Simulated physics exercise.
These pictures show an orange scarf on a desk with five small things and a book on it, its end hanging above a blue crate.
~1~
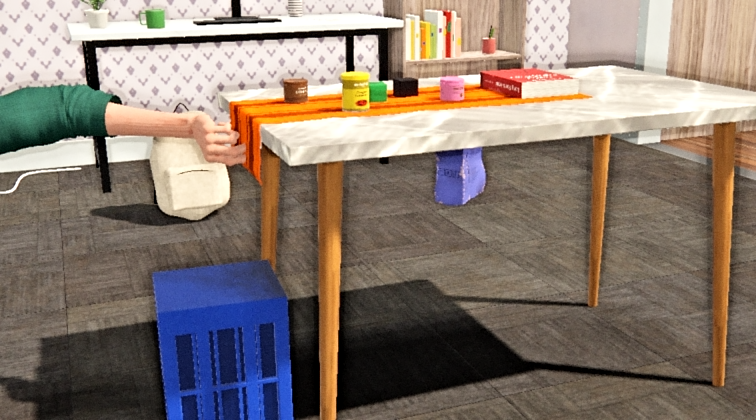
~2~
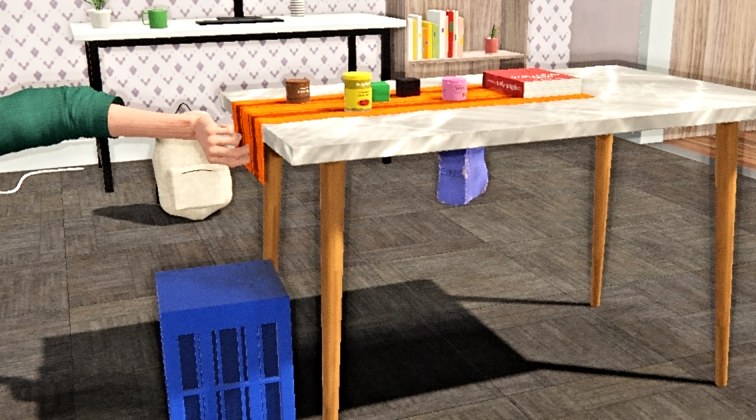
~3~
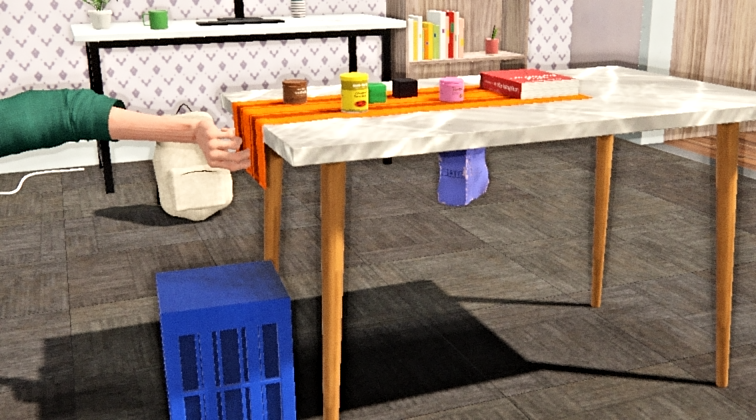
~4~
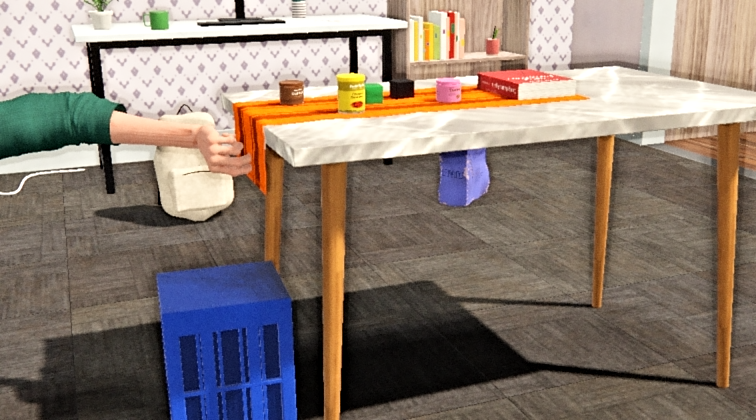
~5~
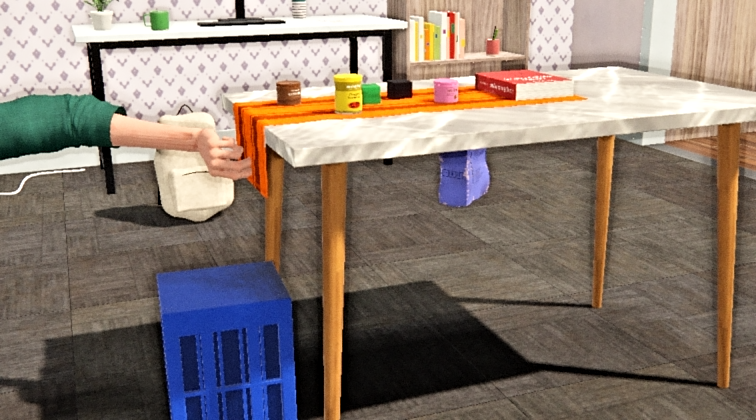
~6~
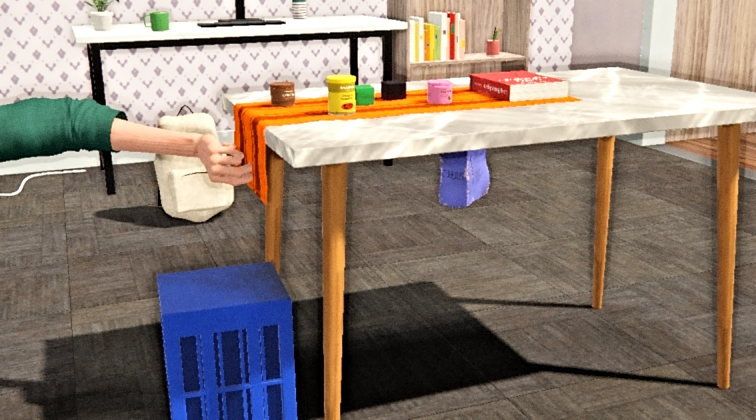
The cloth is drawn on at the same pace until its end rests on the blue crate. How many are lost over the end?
The count of fallen things is two.
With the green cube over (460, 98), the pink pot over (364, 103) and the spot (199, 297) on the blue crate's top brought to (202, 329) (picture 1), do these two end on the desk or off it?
The green cube survives, the pink pot tumbles off.
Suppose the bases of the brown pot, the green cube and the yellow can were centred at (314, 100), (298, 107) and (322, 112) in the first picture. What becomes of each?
The brown pot is carried off, the green cube drops off, the yellow can comes down.
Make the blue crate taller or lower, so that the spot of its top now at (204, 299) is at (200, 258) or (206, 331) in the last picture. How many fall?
Over the edge go 1 and 3.
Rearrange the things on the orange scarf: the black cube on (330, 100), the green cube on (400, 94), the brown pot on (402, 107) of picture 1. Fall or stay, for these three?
The black cube falls; the green cube survives; the brown pot keeps its place on top.
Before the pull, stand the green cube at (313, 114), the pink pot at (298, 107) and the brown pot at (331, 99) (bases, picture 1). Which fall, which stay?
The green cube is carried off, the pink pot falls, the brown pot is carried off.
Soon after, hem near (253, 229); all still up.
Then, hem on the crate; brown pot and yellow can gone.
At rest, hem on the crate; brown pot and yellow can gone. It carries off two.
